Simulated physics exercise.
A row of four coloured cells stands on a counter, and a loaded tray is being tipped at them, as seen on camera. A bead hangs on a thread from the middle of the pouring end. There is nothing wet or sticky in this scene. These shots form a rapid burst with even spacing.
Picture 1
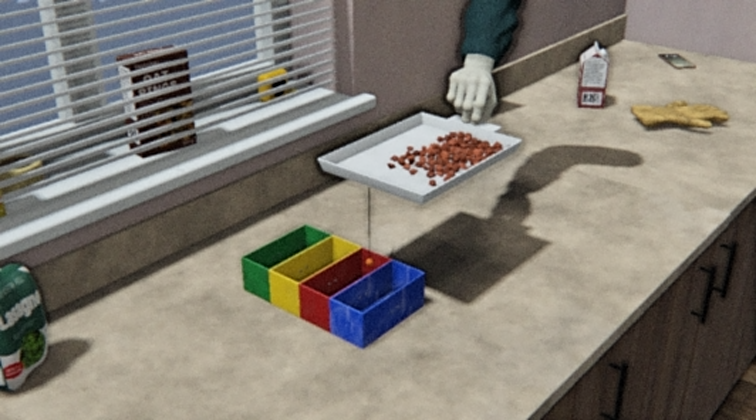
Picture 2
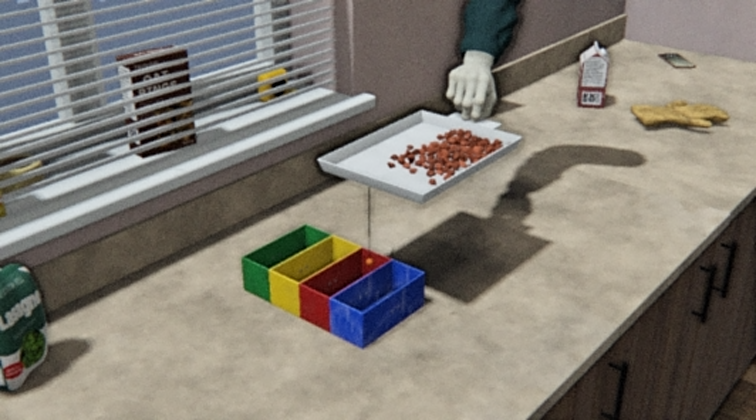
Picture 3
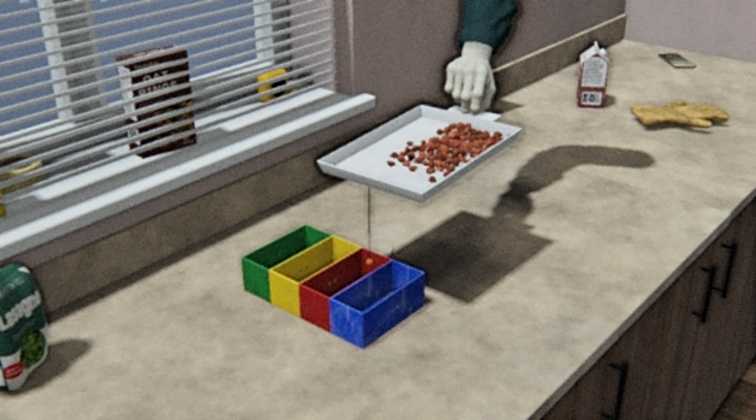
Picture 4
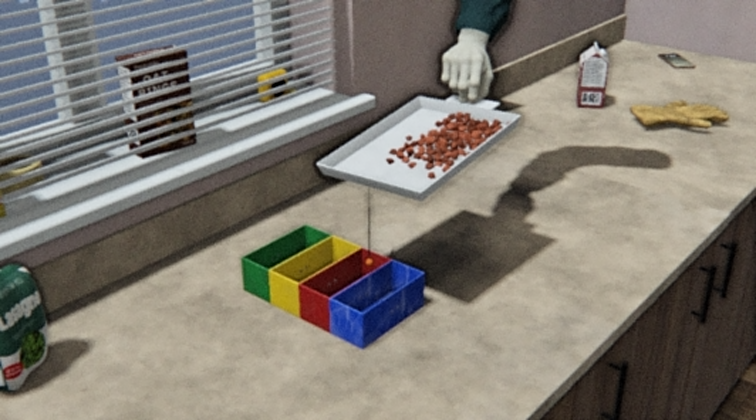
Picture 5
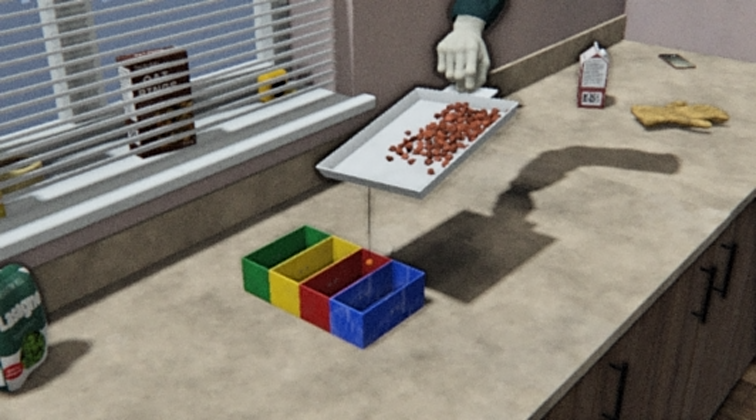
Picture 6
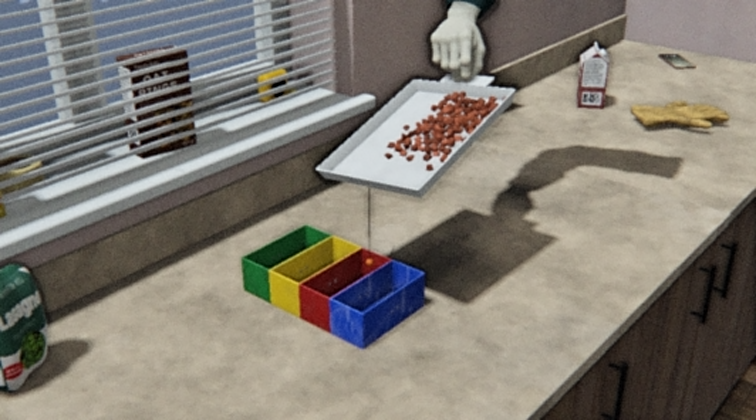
A pale-gloved hand in a dark green sleeve raises the far end of a white tray of reddish-brown bits, tilting it gradually, lowest at its left corner, while the bits keep their place on it. Below hangs a thread over a joined row of green, yellow, red and blue cells. The beige kitchen counter, seen from above at an angle by a still camera, also holds a carton and yellow gloves, beside a blind-covered window.
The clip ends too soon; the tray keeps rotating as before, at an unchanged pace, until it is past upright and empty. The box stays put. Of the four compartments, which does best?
The yellow one does best.
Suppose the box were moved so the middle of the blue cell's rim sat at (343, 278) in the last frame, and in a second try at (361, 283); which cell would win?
For the first spot the answer is that red cell, and for the second spot it is yellow.
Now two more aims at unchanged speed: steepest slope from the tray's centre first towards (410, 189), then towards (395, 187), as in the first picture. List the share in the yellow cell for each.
Shares: 0 %, then 0 %.
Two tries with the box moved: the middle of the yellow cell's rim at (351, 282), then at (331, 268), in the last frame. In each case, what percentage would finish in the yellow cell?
10 and 40 in a hundred.
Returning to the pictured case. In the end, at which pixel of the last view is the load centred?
The centre comes to rest near (308, 291).
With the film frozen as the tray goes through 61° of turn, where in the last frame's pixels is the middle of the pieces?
Near (346, 172).
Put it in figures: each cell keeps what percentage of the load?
I'd put the green cell near 10, the yellow cell near 60, the red cell near 20, and the blue cell near 0.
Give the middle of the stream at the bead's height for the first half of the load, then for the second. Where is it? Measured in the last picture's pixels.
I'd say close to (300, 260) at first and close to (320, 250) later on.
Soon, tray tipped steeply; most on the tray; about a quarter falling or outside the box.
A while on, tray tipped right over; a small part on the tray; about half in the yellow cell; a small part in the green cell; a small part in the red cell; a stray few in the blue cell; about a quarter falling or outside the box.
Towards the end, tray tipped past a quarter turn; about two thirds in the yellow cell; about a quarter in the red cell; a small part in the green cell; a stray few in the blue cell; a small part falling or outside the box.
Finally, tray tipped past a quarter turn; about two thirds in the yellow cell; about a quarter in the red cell; a small part in the green cell; a stray few in the blue cell; a small part outside the box.
